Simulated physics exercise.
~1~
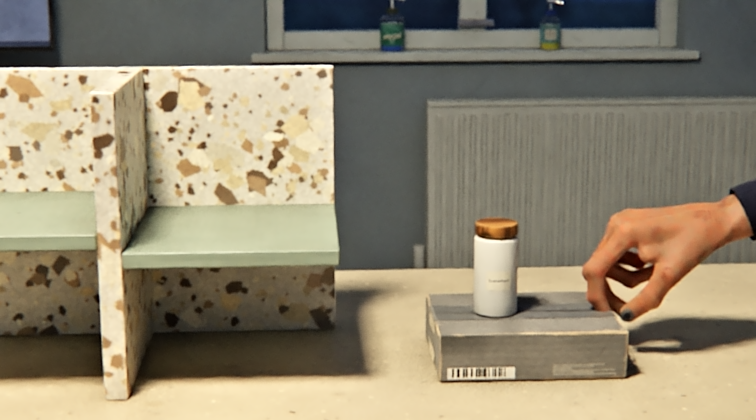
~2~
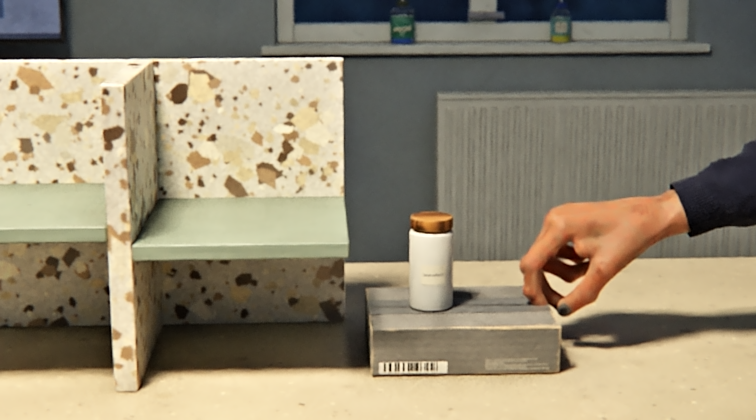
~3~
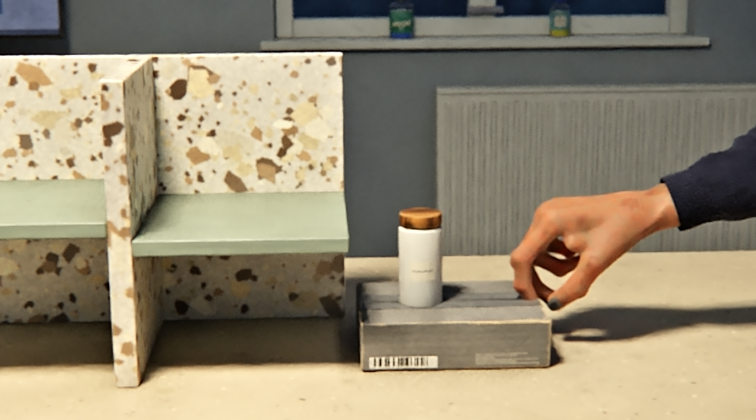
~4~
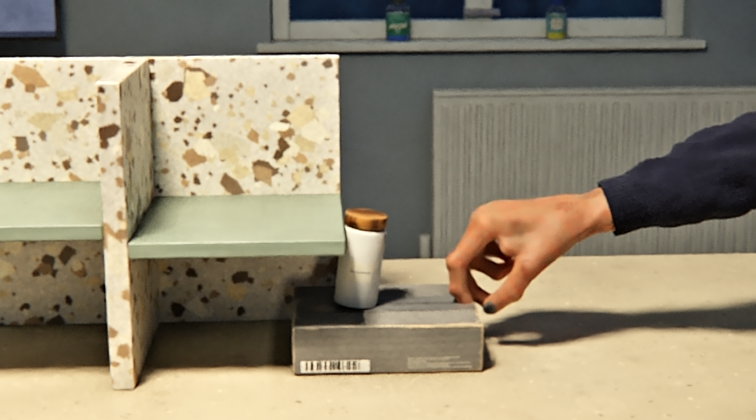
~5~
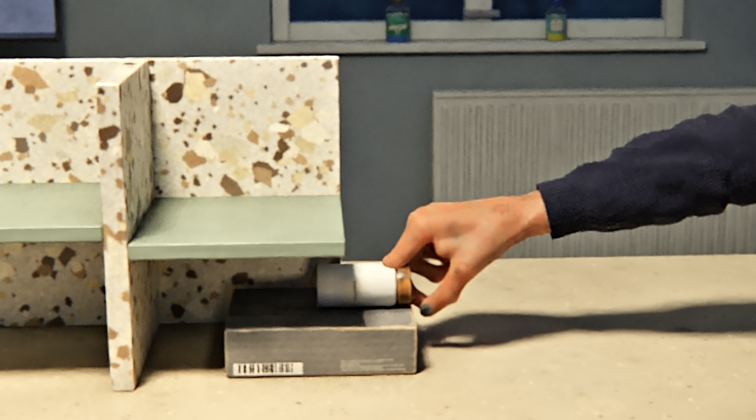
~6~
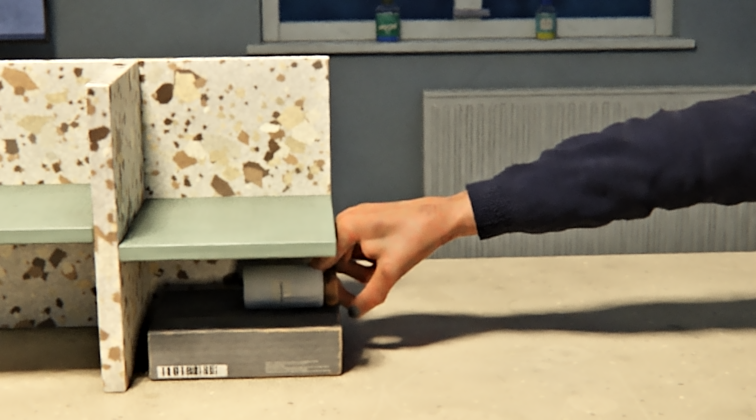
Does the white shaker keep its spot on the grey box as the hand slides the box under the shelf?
No, the shelf catches the white shaker and scrapes it off its spot. It ends up lying on its side on top of the box.
